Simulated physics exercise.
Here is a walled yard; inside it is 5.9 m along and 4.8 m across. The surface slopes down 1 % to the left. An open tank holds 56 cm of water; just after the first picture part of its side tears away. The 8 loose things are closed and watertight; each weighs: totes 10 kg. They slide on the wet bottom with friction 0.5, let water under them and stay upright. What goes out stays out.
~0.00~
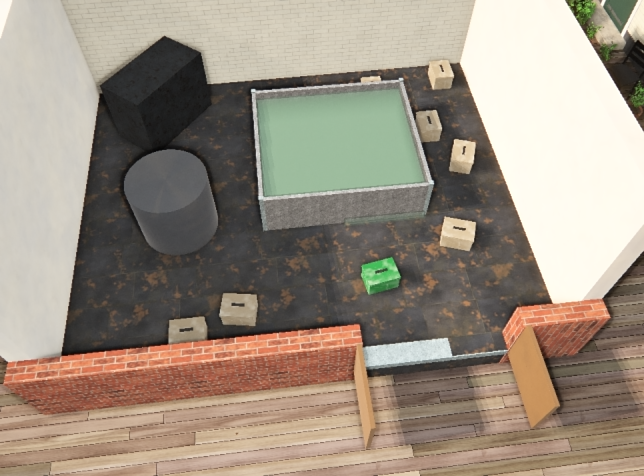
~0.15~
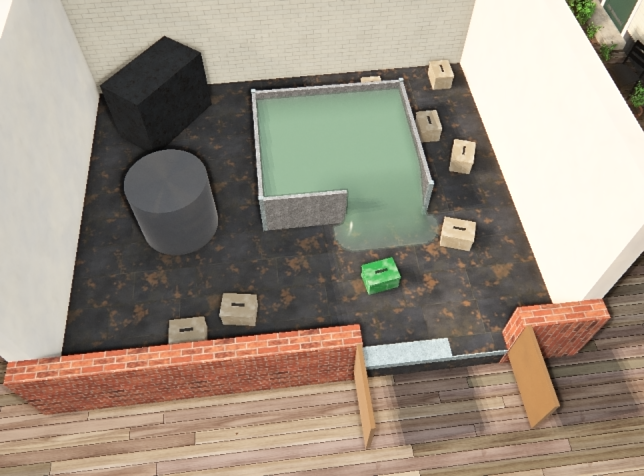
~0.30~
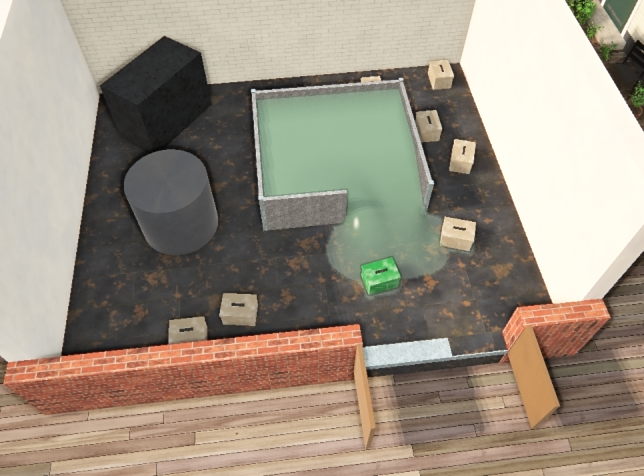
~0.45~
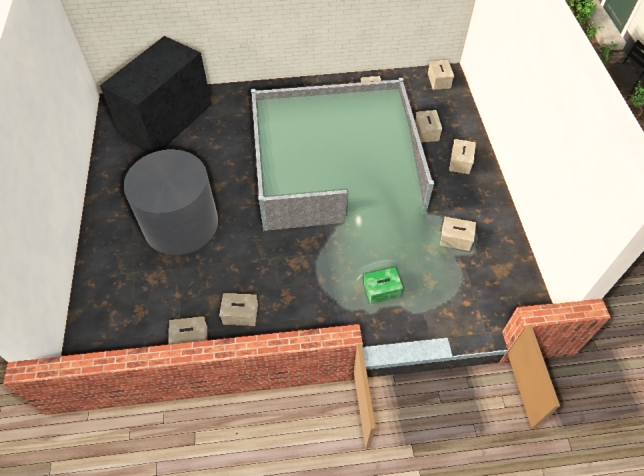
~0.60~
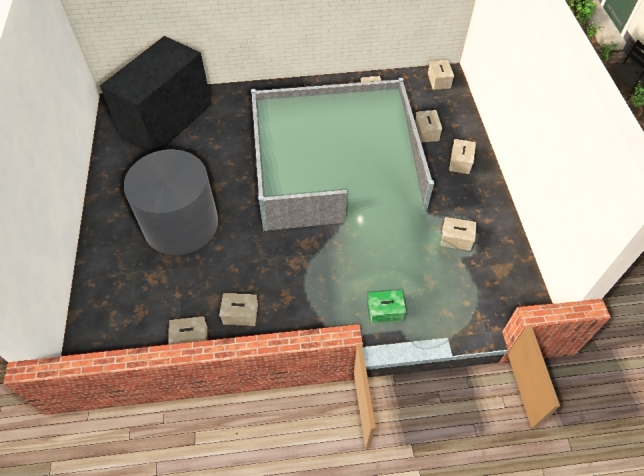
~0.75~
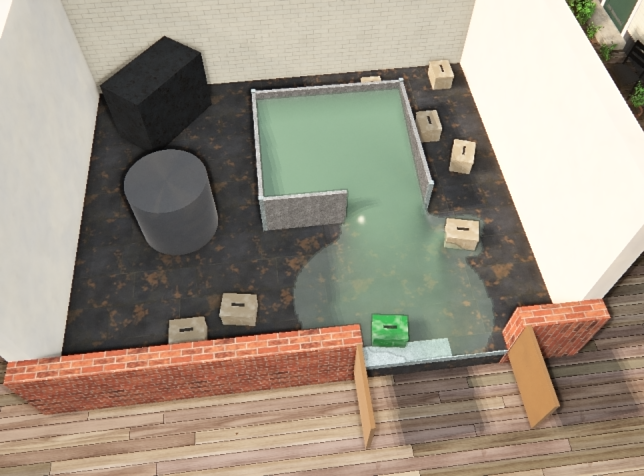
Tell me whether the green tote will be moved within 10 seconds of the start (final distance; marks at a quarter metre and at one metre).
The green tote travels far.
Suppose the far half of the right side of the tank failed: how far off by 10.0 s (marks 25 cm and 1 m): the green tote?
In that case the green tote stays put.
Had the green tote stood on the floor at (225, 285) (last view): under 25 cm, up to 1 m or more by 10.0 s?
It holds its place.
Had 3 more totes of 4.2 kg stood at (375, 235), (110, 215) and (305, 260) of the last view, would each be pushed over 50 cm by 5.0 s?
In that order: More, less, under.
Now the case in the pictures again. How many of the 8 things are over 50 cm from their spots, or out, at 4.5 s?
I count 2.
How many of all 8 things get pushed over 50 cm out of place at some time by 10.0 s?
2 of them.
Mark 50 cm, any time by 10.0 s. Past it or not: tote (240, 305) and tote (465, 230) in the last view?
In that order: Less, over.
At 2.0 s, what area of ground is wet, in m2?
Some 10.5 m2.
After 2.0 s the green tote has gone out; 1 of 8 are out; 0 afloat.
After 4.5 s the green tote has gone out; 1 of 8 are out; 0 afloat.
After 7.0 s the green tote has gone out; 1 of 8 are out; 0 afloat.
After 10.0 s the green tote has gone out; 1 of 8 are out; 0 afloat.
